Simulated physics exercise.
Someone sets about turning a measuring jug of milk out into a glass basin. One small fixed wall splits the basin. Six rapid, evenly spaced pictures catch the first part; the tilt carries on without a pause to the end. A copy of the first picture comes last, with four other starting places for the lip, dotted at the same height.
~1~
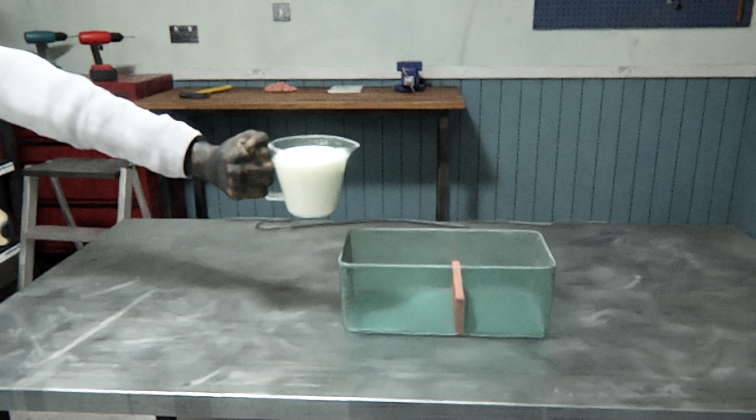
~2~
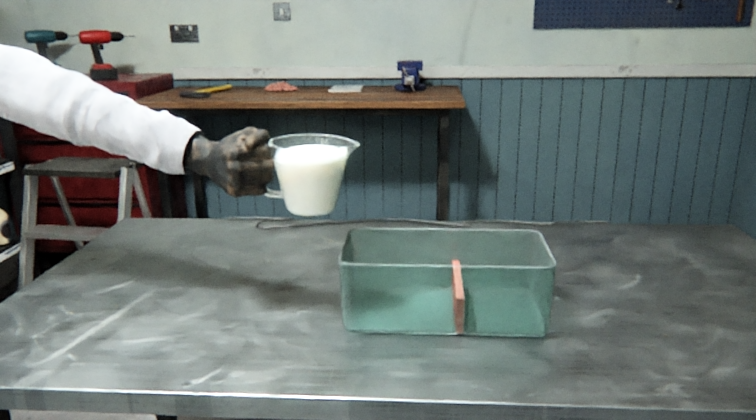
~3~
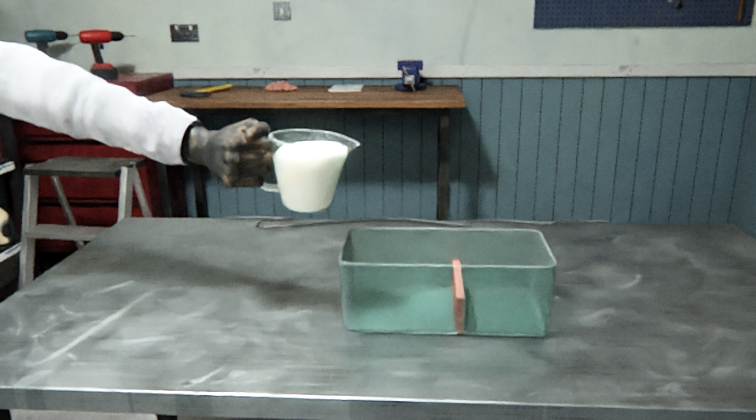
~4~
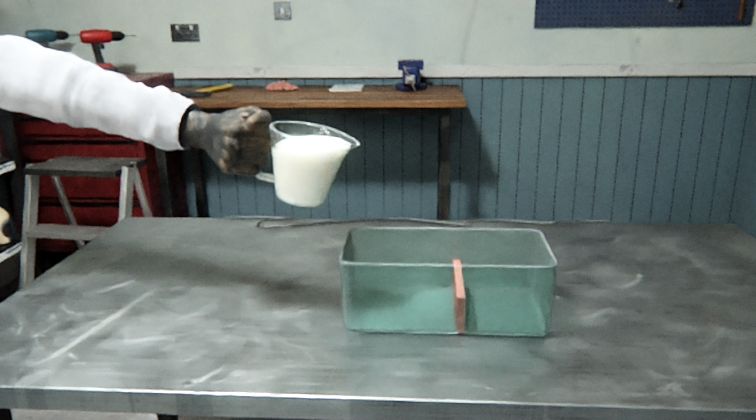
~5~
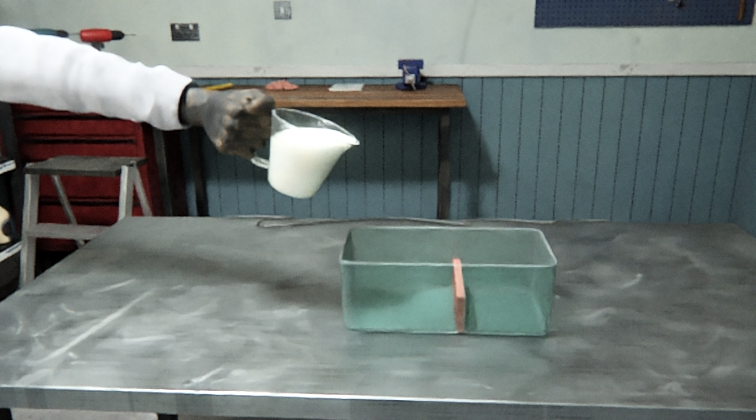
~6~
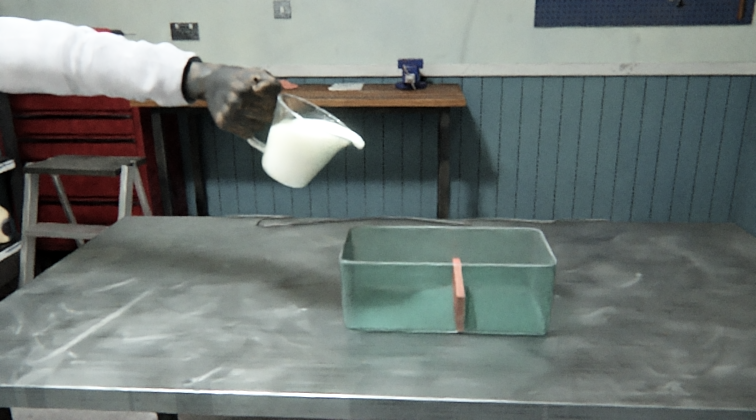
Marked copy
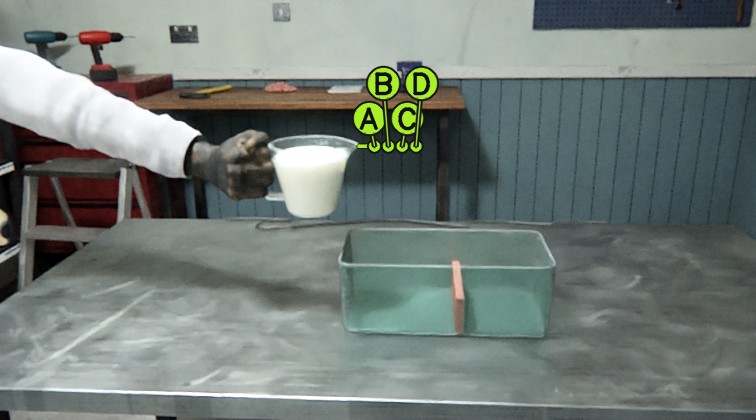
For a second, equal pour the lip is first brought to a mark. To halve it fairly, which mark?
Place B does it best.
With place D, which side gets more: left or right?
The right side.
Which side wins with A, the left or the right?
The left one.
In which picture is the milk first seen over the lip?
Picture 6.
On the marked copy, A at (374, 146); B at (388, 146); C at (402, 146); D at (416, 146).
If A is chosen, about 88 % ends left of the wall and 8 % right of it; 3 % is lost outside.
If B is chosen, about 44 % ends left of the wall and 53 % right of it; 3 % is lost outside.
If C is chosen, about 17 % ends left of the wall and 80 % right of it; 3 % is lost outside.
If D is chosen, about 8 % ends left of the wall and 88 % right of it; 4 % is lost outside.
